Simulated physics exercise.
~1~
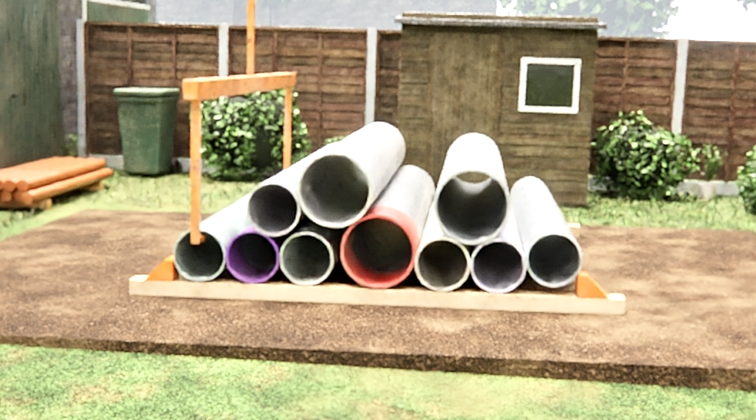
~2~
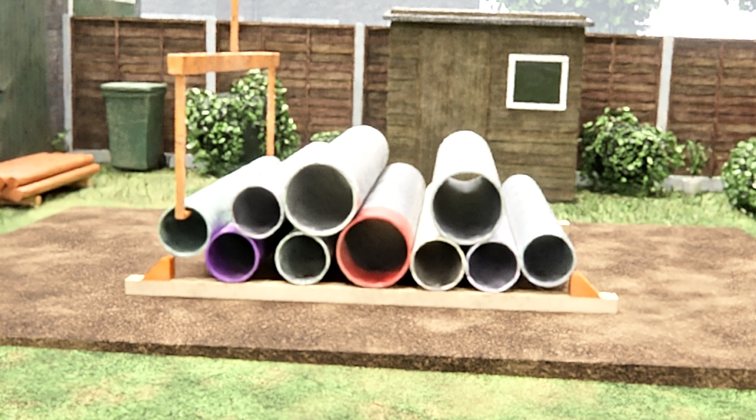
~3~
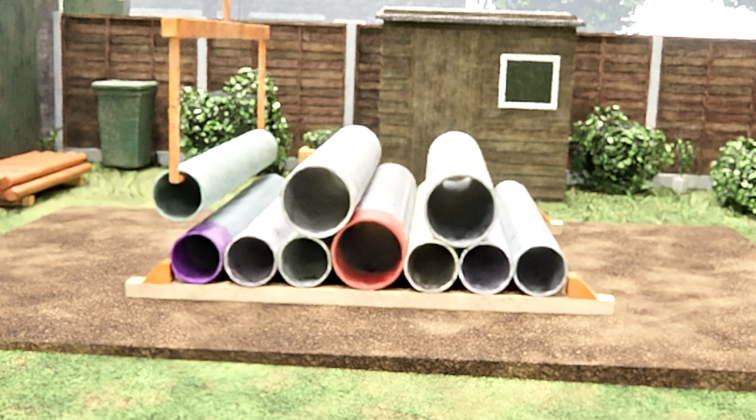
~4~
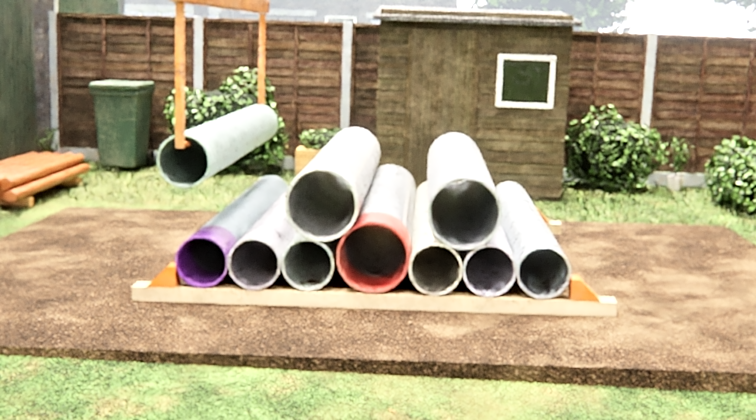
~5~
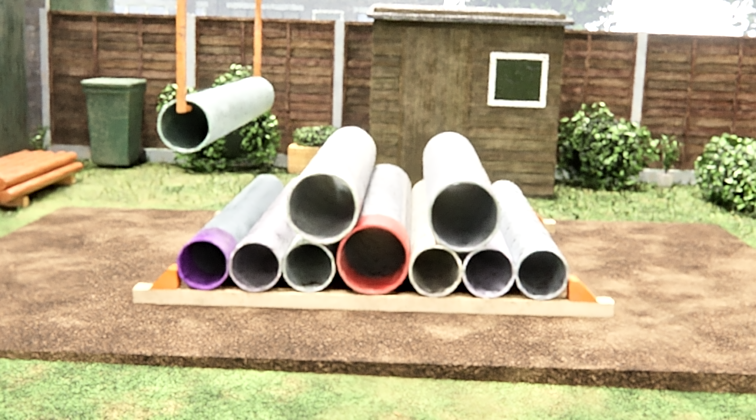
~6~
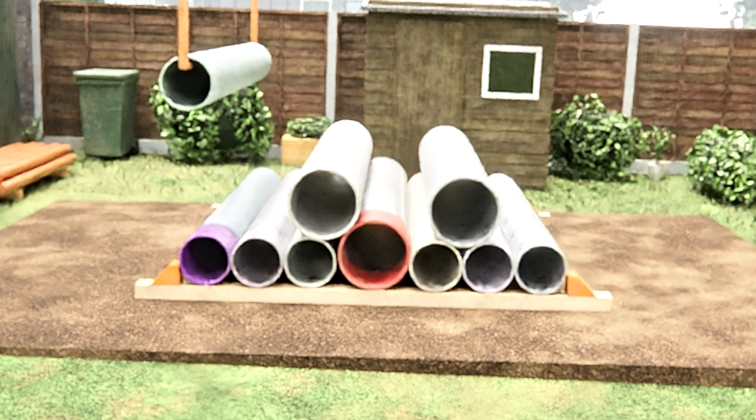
Steel pipe rising from a stack on a crane's orange frame, purple pipe rolling left into the gap, red staying put.
